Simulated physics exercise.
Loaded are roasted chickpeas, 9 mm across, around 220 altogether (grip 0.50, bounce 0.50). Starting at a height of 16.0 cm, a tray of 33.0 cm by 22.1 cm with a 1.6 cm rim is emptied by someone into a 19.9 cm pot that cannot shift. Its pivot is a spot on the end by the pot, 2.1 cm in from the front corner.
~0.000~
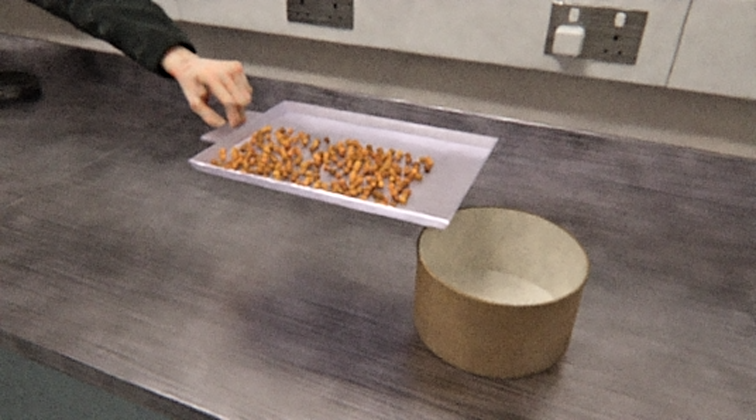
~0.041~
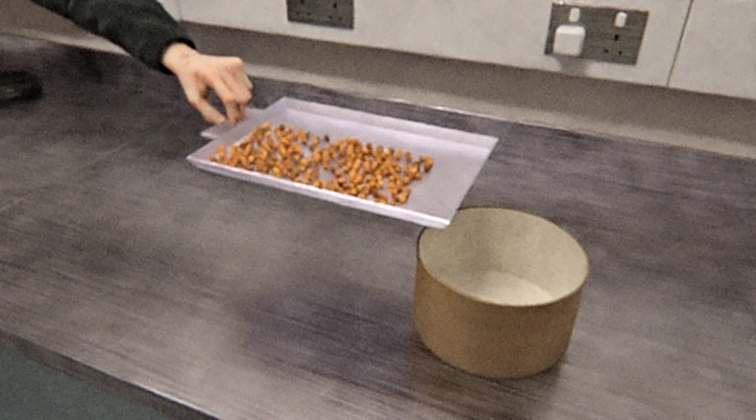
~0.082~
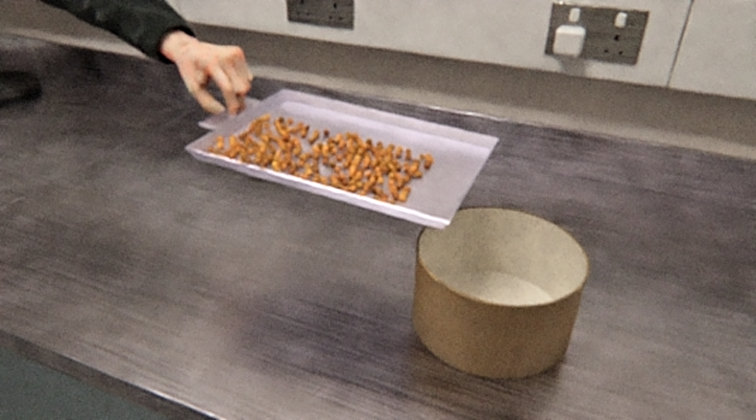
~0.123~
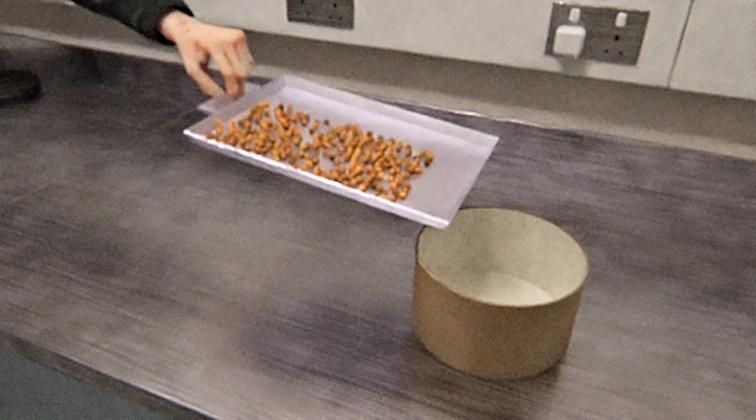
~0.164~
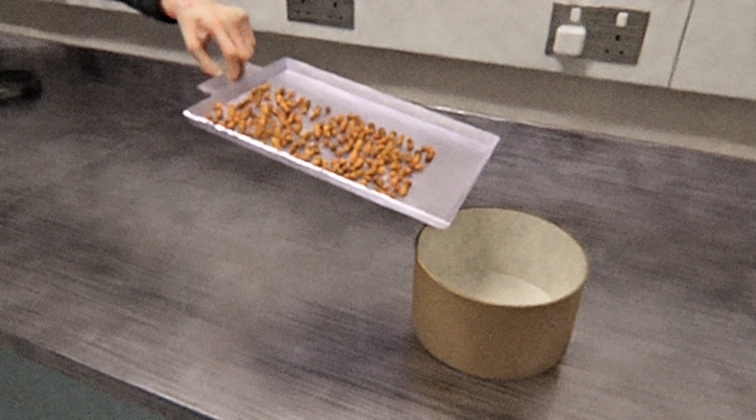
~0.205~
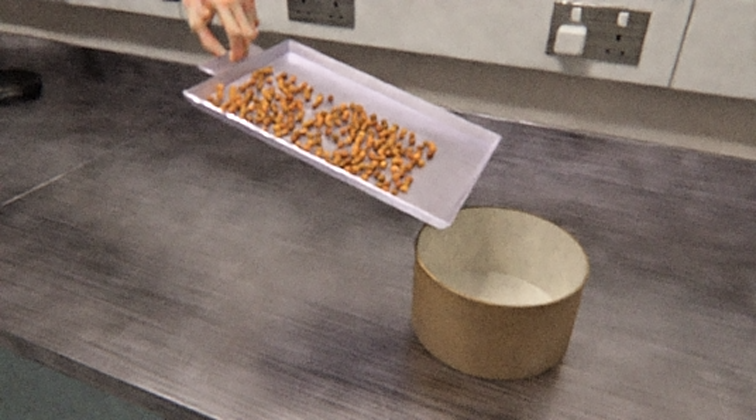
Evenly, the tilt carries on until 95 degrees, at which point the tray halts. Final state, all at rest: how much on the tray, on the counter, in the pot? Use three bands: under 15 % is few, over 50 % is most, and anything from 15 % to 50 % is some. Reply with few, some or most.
Left on the tray: Few, counter: Few, pot: Most.
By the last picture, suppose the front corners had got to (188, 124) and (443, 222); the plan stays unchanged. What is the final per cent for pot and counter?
Per cent by place - pot 30, counter 70.
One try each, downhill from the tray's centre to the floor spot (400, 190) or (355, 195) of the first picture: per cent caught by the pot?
Roughly 80 % for the first direction, roughly 20 % for the second.
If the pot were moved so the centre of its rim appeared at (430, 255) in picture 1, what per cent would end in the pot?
60 %.
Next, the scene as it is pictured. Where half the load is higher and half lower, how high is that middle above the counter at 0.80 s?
About 10 centimetres.
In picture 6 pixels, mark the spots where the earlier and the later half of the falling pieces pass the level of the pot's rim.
The first half passes near (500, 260) and the second half near (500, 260).
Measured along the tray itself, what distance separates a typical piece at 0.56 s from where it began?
Around 11 centimetres.
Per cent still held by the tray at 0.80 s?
It comes to near 15 per cent.
After 0.56 s, tilt 54 degrees; the tray holds 100 %, the pot 0 %.
After 0.80 s, tilt 80 degrees; the tray holds 15 %, the pot 65 %.
After 1.15 s, tilt 95 degrees; the tray holds 0 %, the pot 95 %.
At rest (1.6 s), tray 0 %, counter 5 %, pot 95 %.
